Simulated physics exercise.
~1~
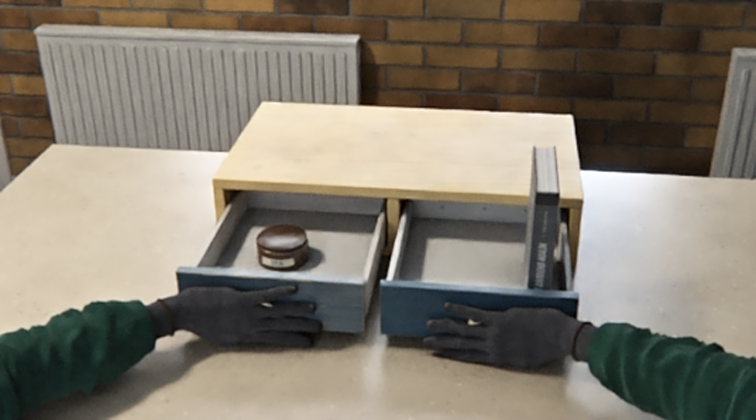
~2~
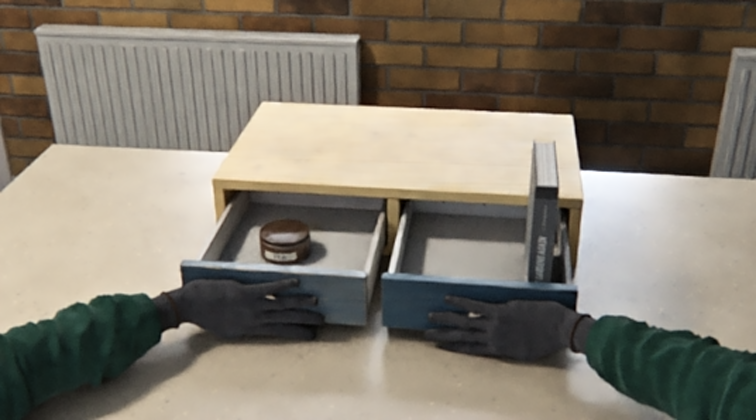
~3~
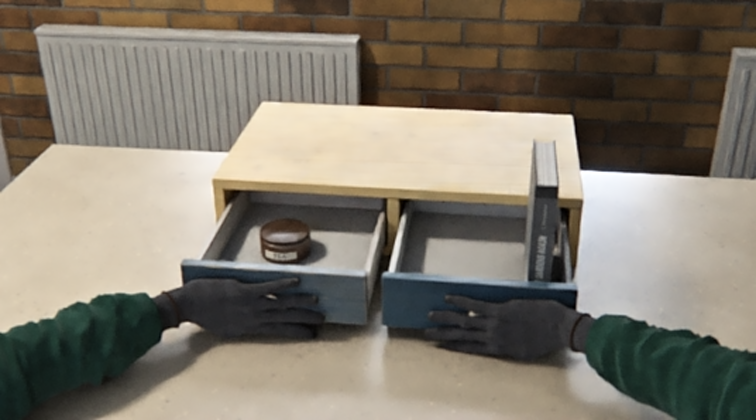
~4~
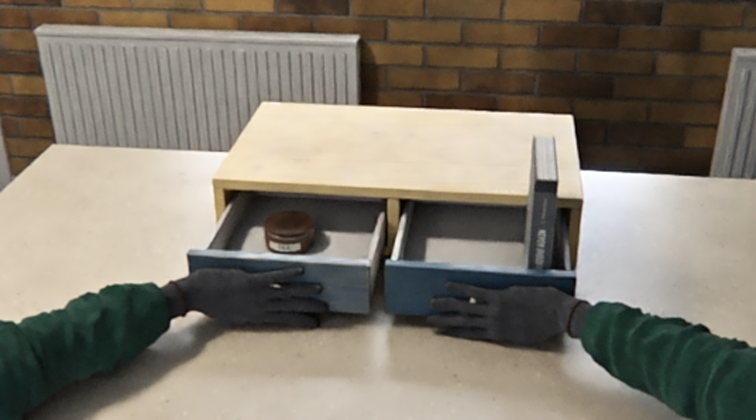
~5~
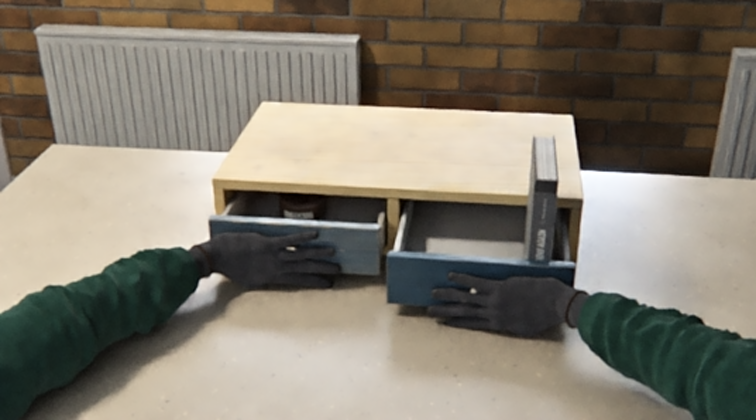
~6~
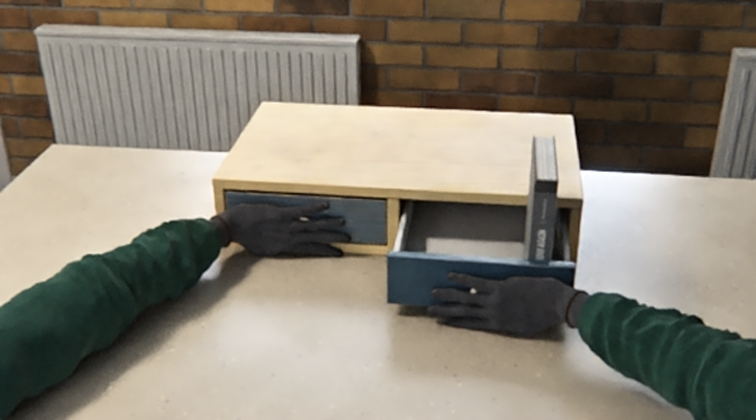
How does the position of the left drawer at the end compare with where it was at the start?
At the start the left drawer is pulled well out of the chest with the brown jar visible inside. By the end it has been pushed all the way in, with its front flush with the chest.
Gloved hands pushing two blue-fronted drawers, the left one holding a brown jar closing fully, the right with an upright book staying open.
